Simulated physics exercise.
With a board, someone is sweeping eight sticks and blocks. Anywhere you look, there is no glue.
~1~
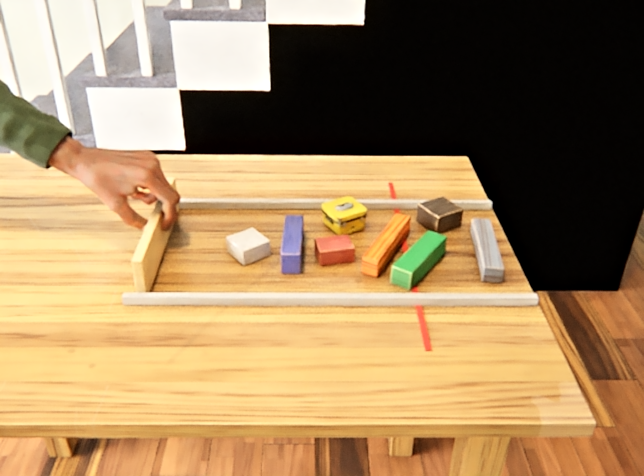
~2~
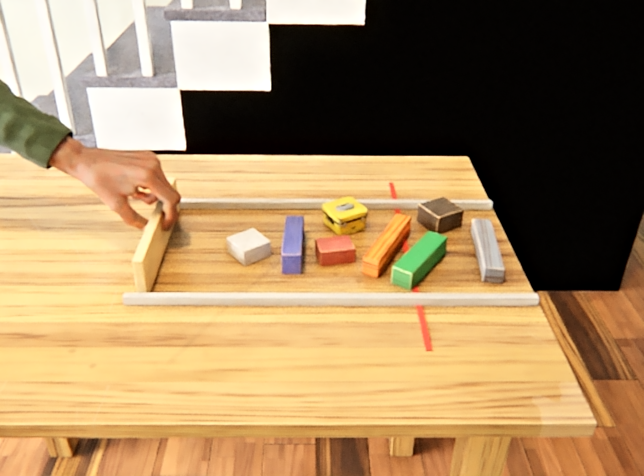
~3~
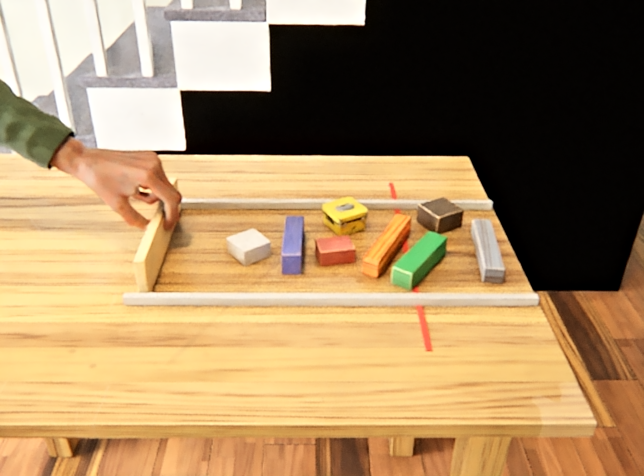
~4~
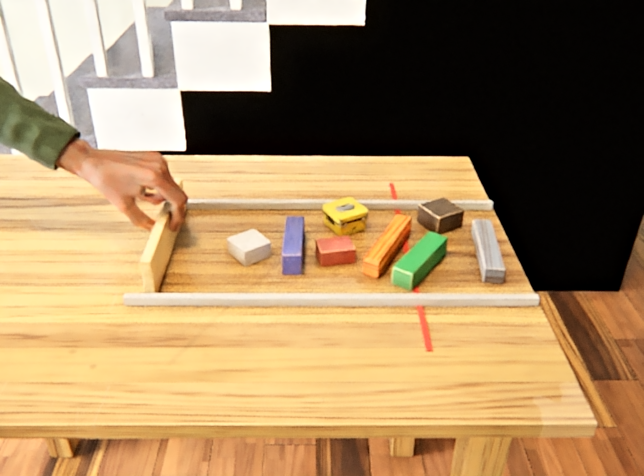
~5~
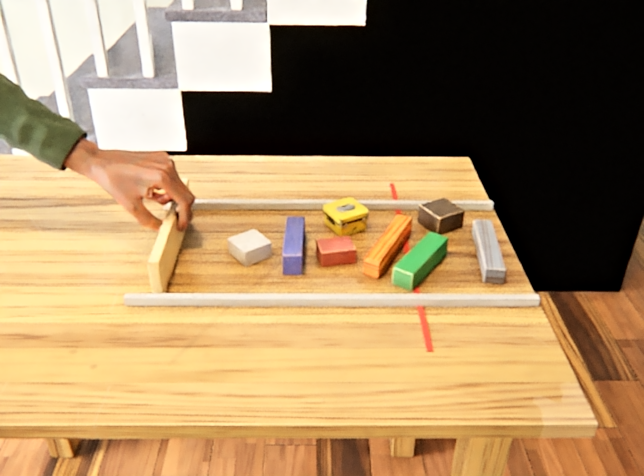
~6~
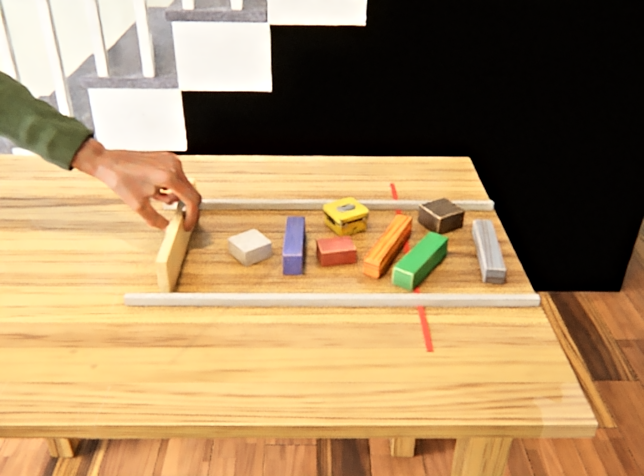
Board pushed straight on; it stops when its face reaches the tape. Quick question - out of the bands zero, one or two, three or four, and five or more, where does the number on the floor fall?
Well, a single one or a pair end up dropping off.
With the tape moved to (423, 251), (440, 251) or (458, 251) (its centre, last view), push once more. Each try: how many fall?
It would be 2, 3 and 4.
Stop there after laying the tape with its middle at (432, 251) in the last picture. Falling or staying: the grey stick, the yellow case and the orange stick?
In this case the grey stick drops; next, the yellow case does not drop; last, the orange stick drops.
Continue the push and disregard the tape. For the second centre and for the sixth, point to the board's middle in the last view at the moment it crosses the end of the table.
Around (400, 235); afterwards around (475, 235).
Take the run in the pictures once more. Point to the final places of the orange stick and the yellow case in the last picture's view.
Orange stick: About (503, 248); yellow case: About (417, 211).
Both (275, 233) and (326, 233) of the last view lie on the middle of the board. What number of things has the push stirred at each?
So far 3, and 6 at the second.
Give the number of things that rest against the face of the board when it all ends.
The number is 2.
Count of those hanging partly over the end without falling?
Count: 0.
Early on, none off yet; grey stick at rest near (488, 250); black block at rest near (441, 216); green stick at rest near (421, 260).
A while later, none off yet; grey stick at rest near (488, 250); black block at rest near (442, 216); green stick travelled a little near (452, 263).
Finally, the number that fall off is one or two; lost, green stick and grey stick.
